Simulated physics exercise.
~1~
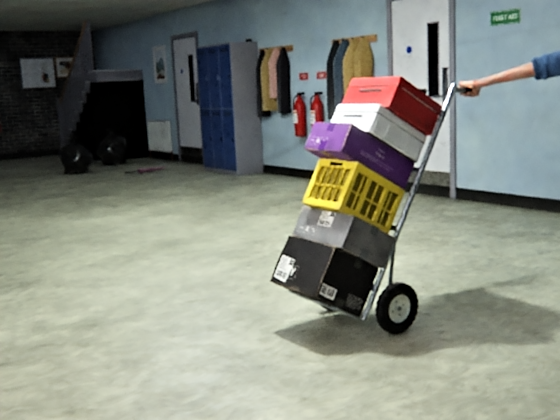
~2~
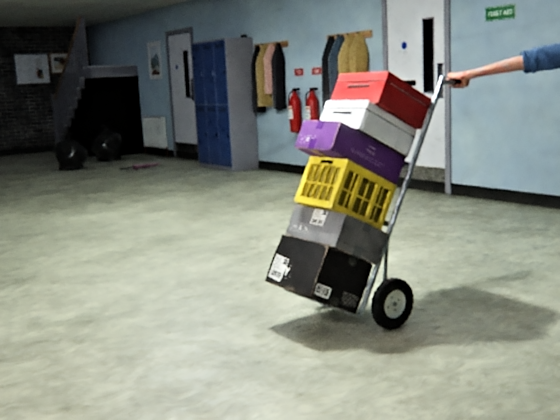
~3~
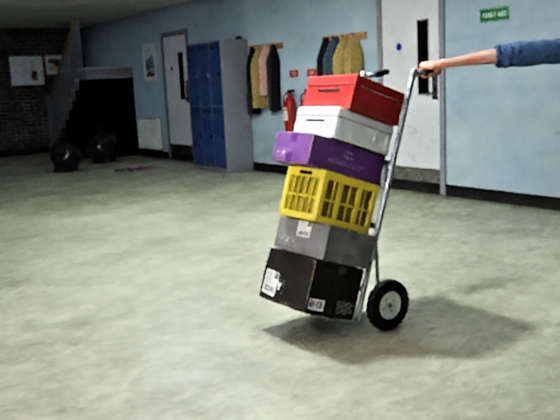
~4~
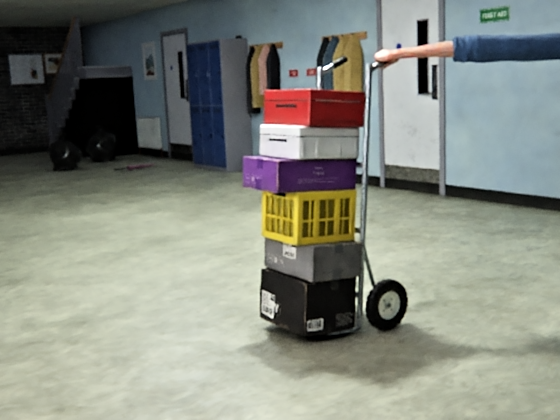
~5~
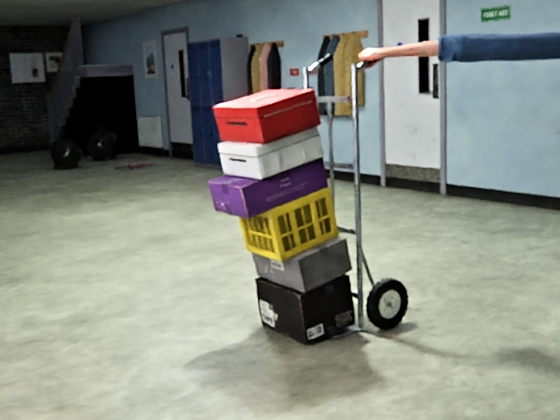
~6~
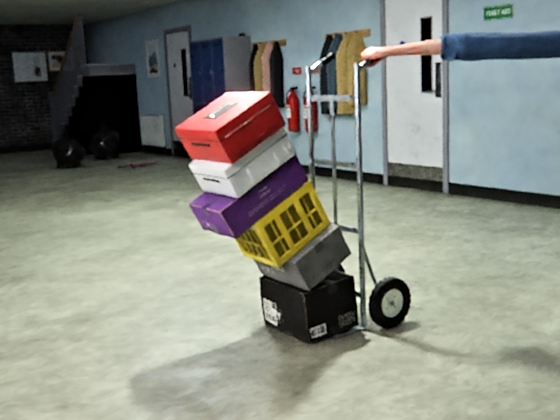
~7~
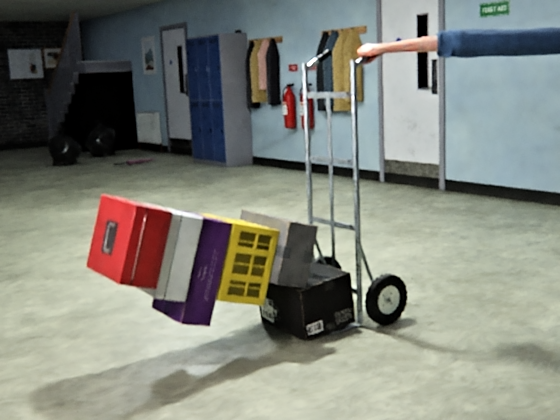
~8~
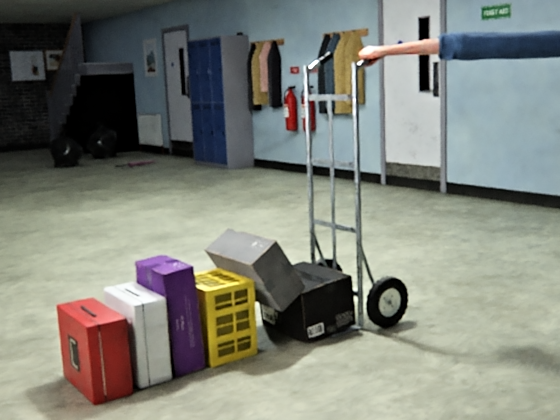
A tall stack of boxes and a yellow crate toppled left off a hand truck as a hand on the right tipped it upright, landing in a row on the floor, with the grey box leaning over and the black one still on the truck.
